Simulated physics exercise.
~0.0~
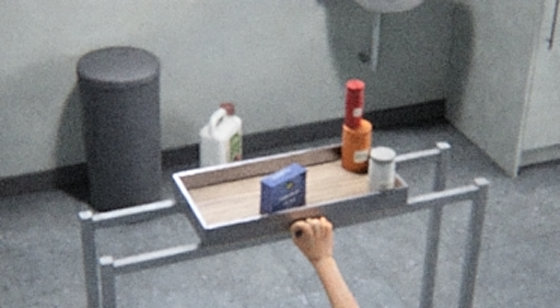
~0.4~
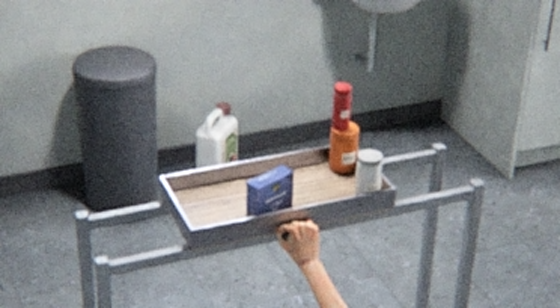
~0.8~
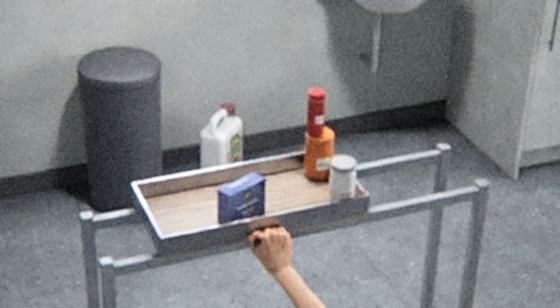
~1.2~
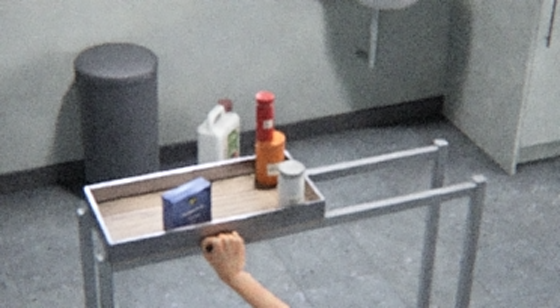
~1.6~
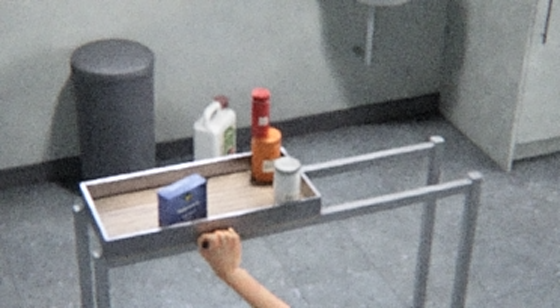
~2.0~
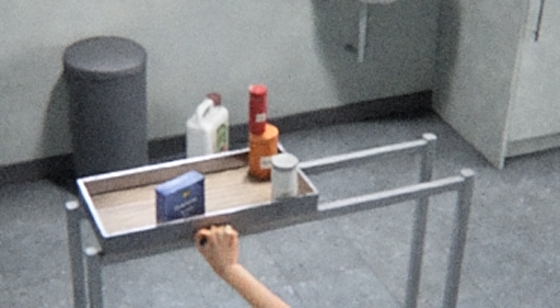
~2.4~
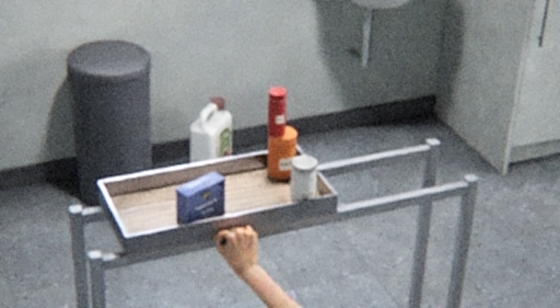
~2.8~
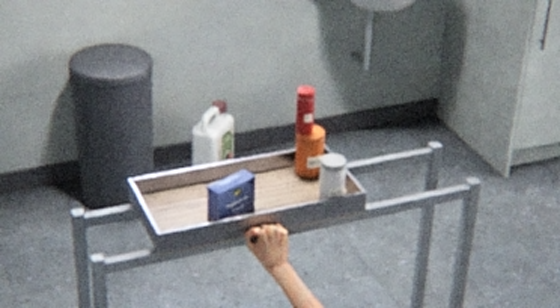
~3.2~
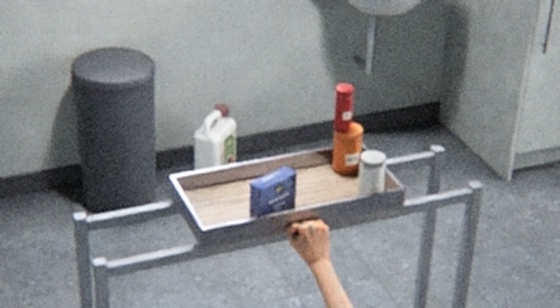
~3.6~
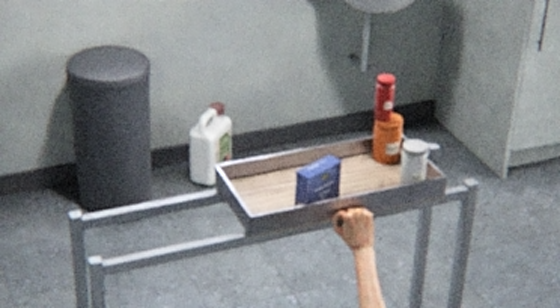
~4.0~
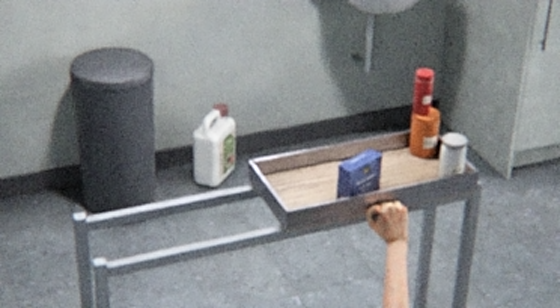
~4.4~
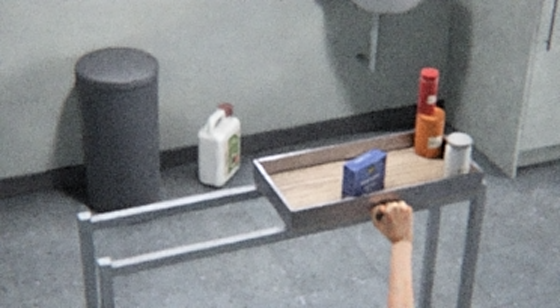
In this clip, a hand slides a shallow tray holding a blue packet, a white jar, and a red shaker atop an orange jar left along a metal frame, pauses, then moves it right to the far end, where it rests with everything still upright and in place.
